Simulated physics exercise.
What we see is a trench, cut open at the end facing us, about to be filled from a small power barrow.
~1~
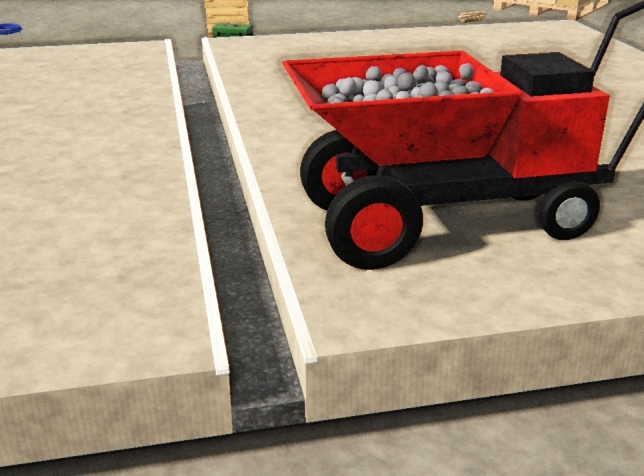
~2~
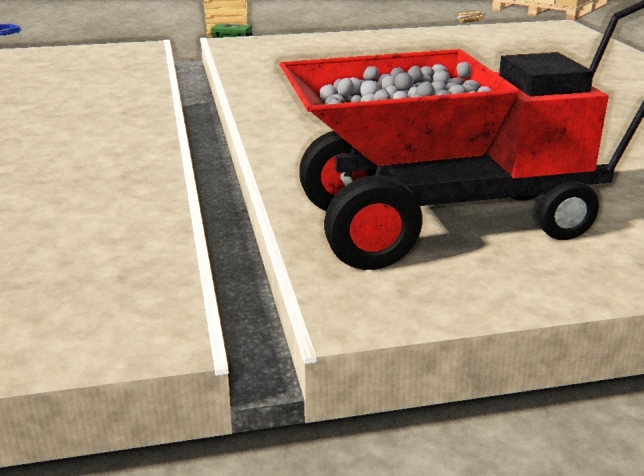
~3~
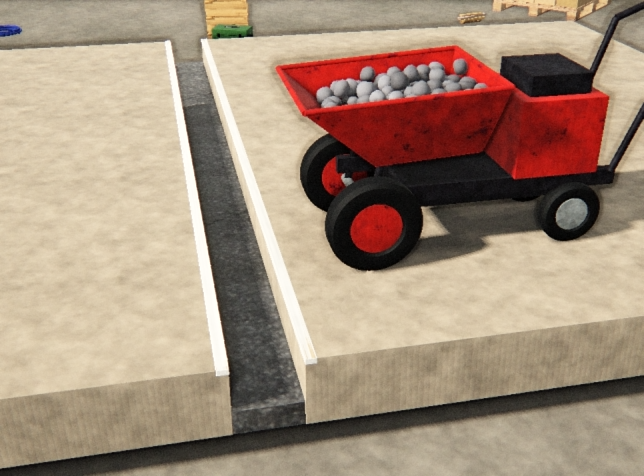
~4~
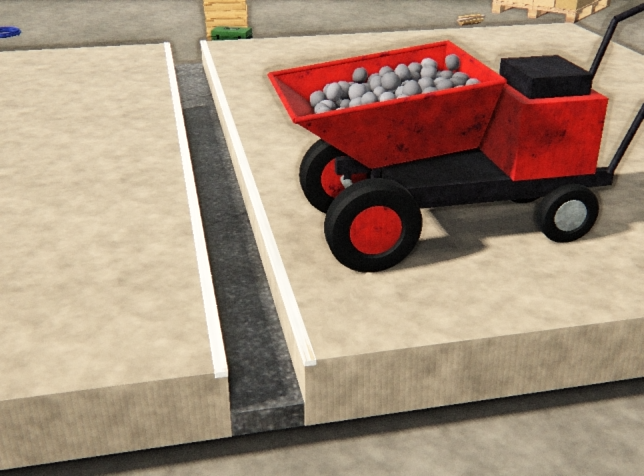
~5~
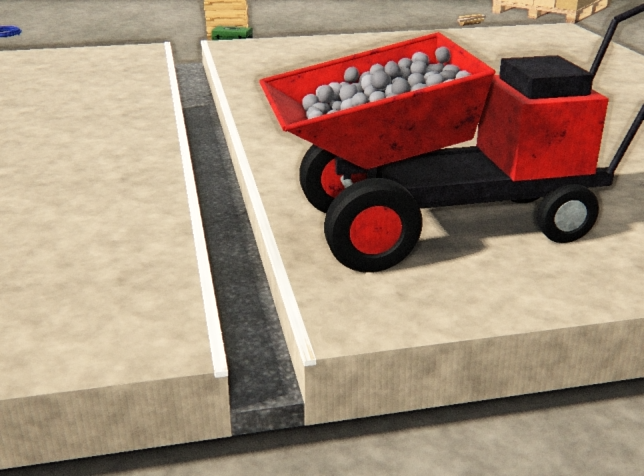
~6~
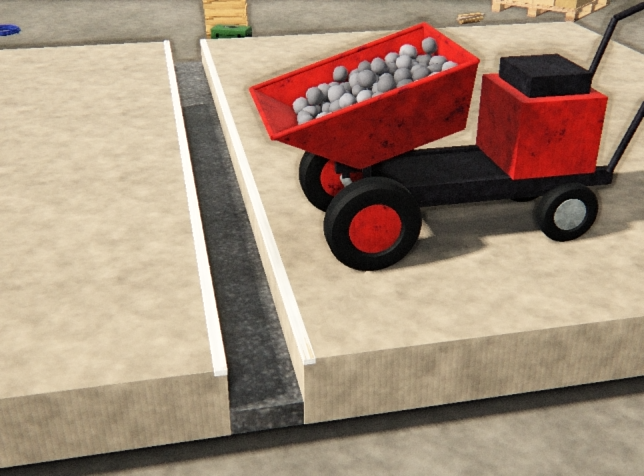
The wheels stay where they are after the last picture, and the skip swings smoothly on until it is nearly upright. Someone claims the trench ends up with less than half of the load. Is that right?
Below half.
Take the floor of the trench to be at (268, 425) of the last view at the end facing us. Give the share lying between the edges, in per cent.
It works out to some 30 per cent.
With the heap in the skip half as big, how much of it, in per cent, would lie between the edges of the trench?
It comes to some 40 per cent.
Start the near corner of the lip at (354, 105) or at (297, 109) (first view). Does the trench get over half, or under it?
Respectively: The bigger portion, a smaller portion.
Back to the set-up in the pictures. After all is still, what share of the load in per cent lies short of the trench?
I'd say near 0 per cent, give or take.
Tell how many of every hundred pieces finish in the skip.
That comes to about 10 per cent or so.
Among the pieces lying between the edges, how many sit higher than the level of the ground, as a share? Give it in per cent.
My figure is near 5 per cent.
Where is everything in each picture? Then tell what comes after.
In the first picture, lip of the skip near (313, 108), level; top of the load near (423, 91), round cobbles; first edge of the trench near (294, 306); far edge near (214, 315), the trench under half as wide as the skip, and about half as deep as wide.
In the second picture, lip of the skip near (310, 109), level; top of the load near (420, 90).
In the third picture, lip of the skip near (305, 113), tipped barely; top of the load near (417, 89).
In the fourth picture, lip of the skip near (296, 121), tipped a little; top of the load near (409, 88).
In the fifth picture, lip of the skip near (285, 129), tipped a little; top of the load near (416, 85).
In the sixth picture, lip of the skip near (273, 138), tipped clearly; top of the load near (418, 73); first edge of the trench near (293, 308); far edge near (212, 317).
Shortly afterwards, skip tipped steeply; the whole lot in the skip.
Next, skip tipped steeply; near half in the skip; a little in or heaped over the trench; near a third beyond it; only a few falling.
Some moments later, skip tipped right over; a little in the skip; near a quarter in or heaped over the trench; near two thirds beyond it.
In the end, skip tipped right over; a little in the skip; near a quarter in or heaped over the trench; near two thirds beyond it.
